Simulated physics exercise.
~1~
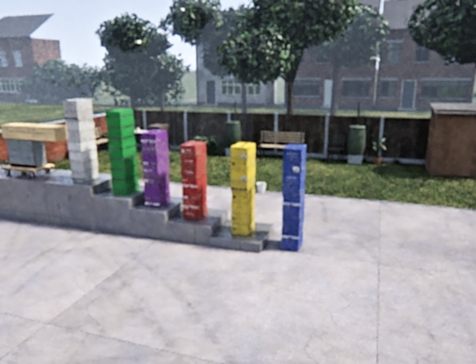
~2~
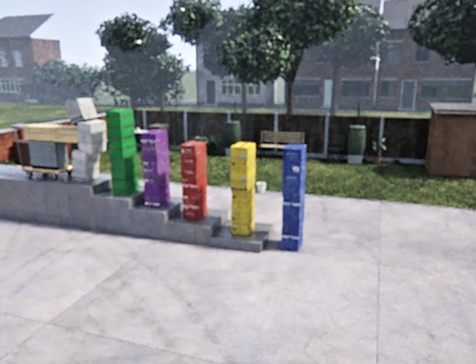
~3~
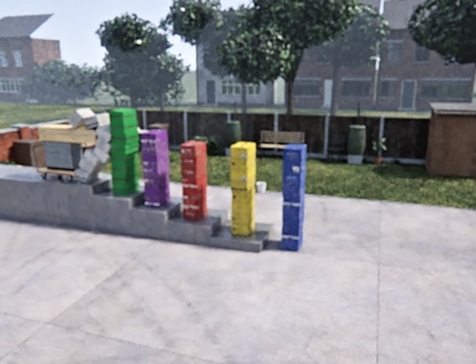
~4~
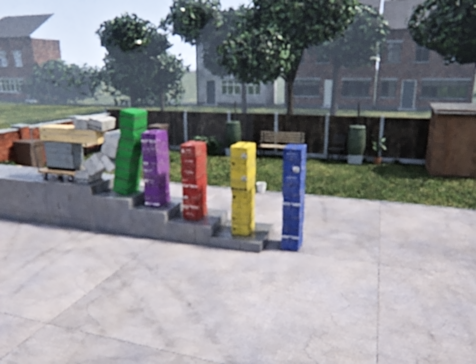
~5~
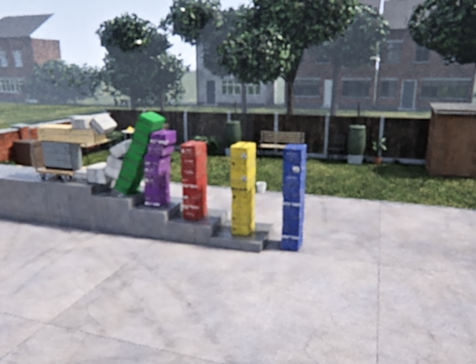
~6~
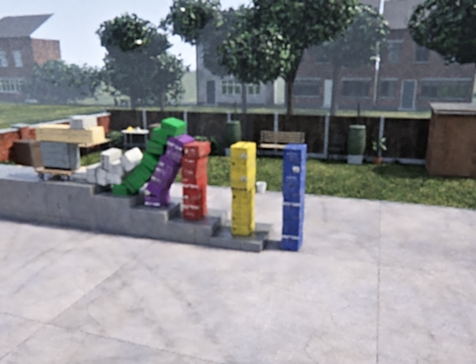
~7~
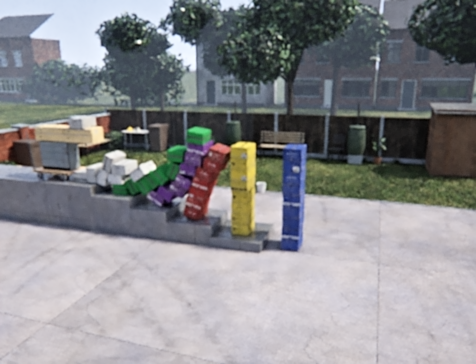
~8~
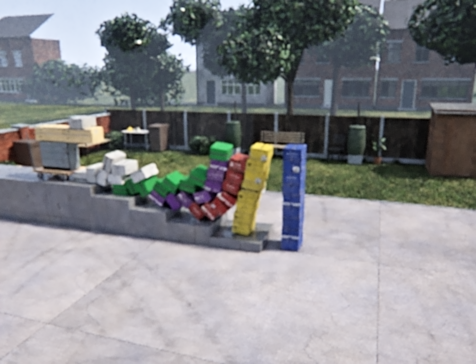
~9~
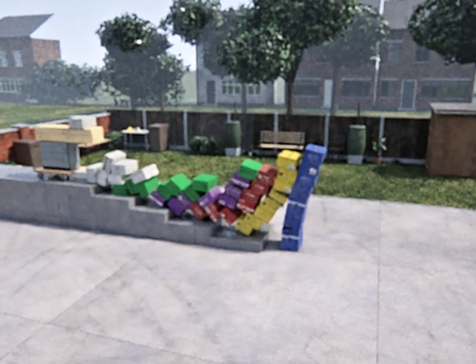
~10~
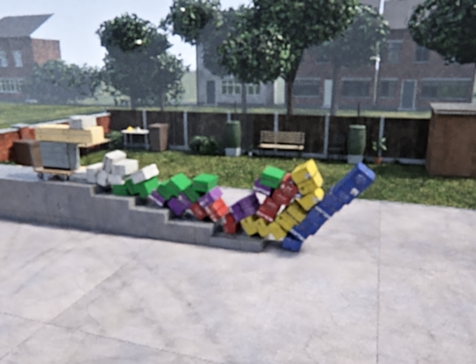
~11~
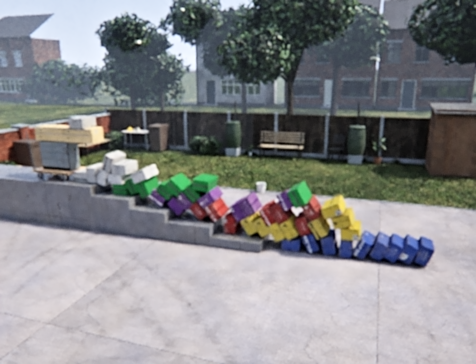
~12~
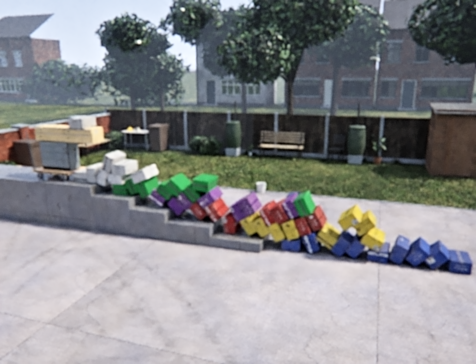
Paved yard with low steps, a trolley ramming a pale carton stack and coloured columns toppling rightward in turn into a heap.
